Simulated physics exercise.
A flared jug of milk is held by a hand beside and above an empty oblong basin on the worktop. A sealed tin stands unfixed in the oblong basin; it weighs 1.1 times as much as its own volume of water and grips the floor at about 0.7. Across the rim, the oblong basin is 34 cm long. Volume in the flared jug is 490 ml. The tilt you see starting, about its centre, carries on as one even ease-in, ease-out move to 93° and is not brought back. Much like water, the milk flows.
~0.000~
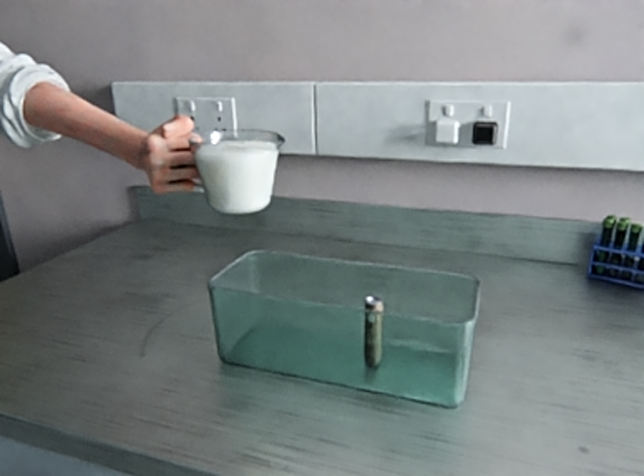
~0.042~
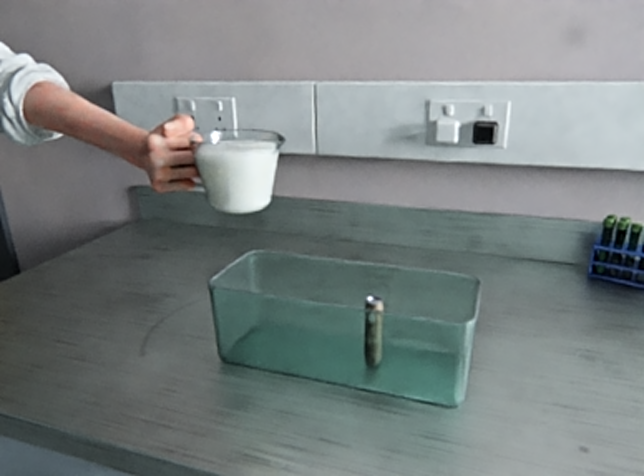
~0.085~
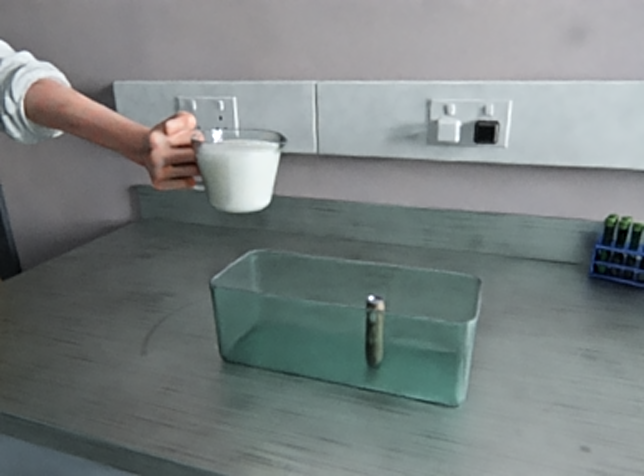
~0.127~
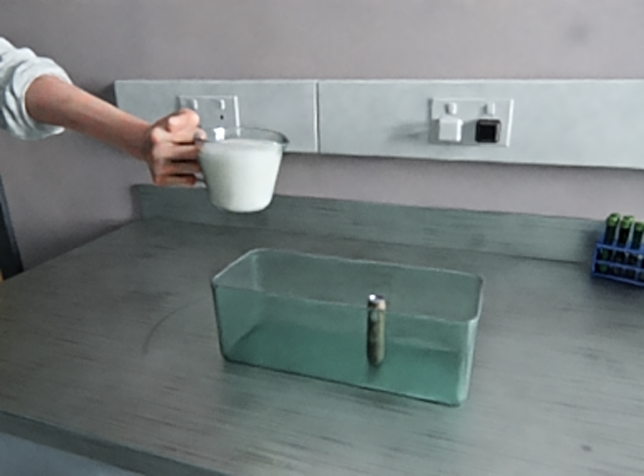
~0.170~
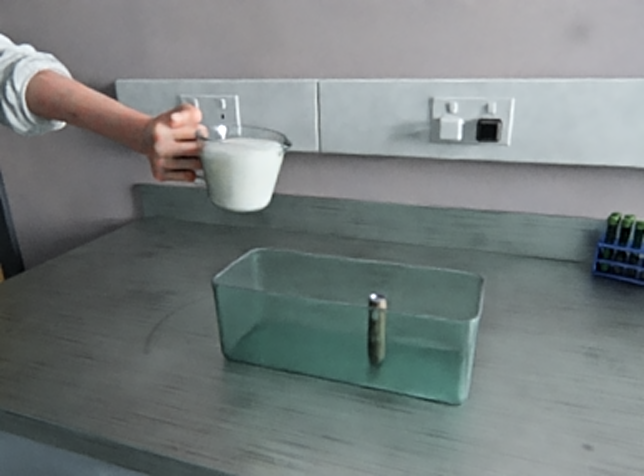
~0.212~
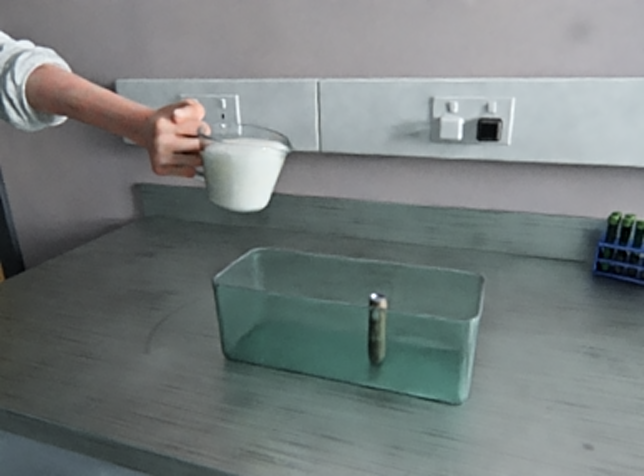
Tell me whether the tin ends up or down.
Up.
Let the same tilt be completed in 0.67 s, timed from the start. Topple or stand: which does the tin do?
Outcome - the tin remains standing.
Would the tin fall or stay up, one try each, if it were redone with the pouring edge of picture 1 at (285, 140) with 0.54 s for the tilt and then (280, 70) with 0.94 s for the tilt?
Run one: It does not tip. Run two: It tumbles.
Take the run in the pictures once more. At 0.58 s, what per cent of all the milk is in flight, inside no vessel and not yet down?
Some 24 % is the figure.
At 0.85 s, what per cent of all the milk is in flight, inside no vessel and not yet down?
About 18 % of the total.
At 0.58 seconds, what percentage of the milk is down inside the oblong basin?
Estimate - around 8 in a hundred parts.
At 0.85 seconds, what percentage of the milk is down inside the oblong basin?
Near 66 in a hundred.
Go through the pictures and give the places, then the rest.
It leans 0°; its right rim is at (284, 140); the milk meets the walls at (203, 146) and (276, 150); the oblong basin's rim runs from (229, 268) to (478, 301); the tin's top is at (374, 303), in the first picture.
It leans 0°; its right rim is at (284, 141); the milk meets the walls at (204, 145) and (275, 149), in the second picture.
It leans 2°; its right rim is at (286, 141); the milk meets the walls at (206, 144) and (277, 149), in the third picture.
It leans 4°; its right rim is at (289, 143); the milk meets the walls at (208, 143) and (279, 149), in the fourth picture.
It leans 7°; its right rim is at (291, 145); the milk meets the walls at (210, 143) and (282, 148), in the fifth picture.
It leans 11°; its right rim is at (293, 149); the milk meets the walls at (211, 143) and (286, 149), in the sixth picture.
Then, 0.58 s in, the tilt is 63° and 67 per cent is still to pour; the tin stands where it began.
Then, 0.85 s in, the tilt is 91° and 16 per cent is still to pour; the tin stands where it began.
Then, 1.13 s in, the tilt is 93° and 1 per cent is still to pour; the tin stands where it began.
Then, 1.44 s in, the tilt is 93° and 0 per cent is still to pour; the tin stands where it began.
Finally, the tin stands where it began.
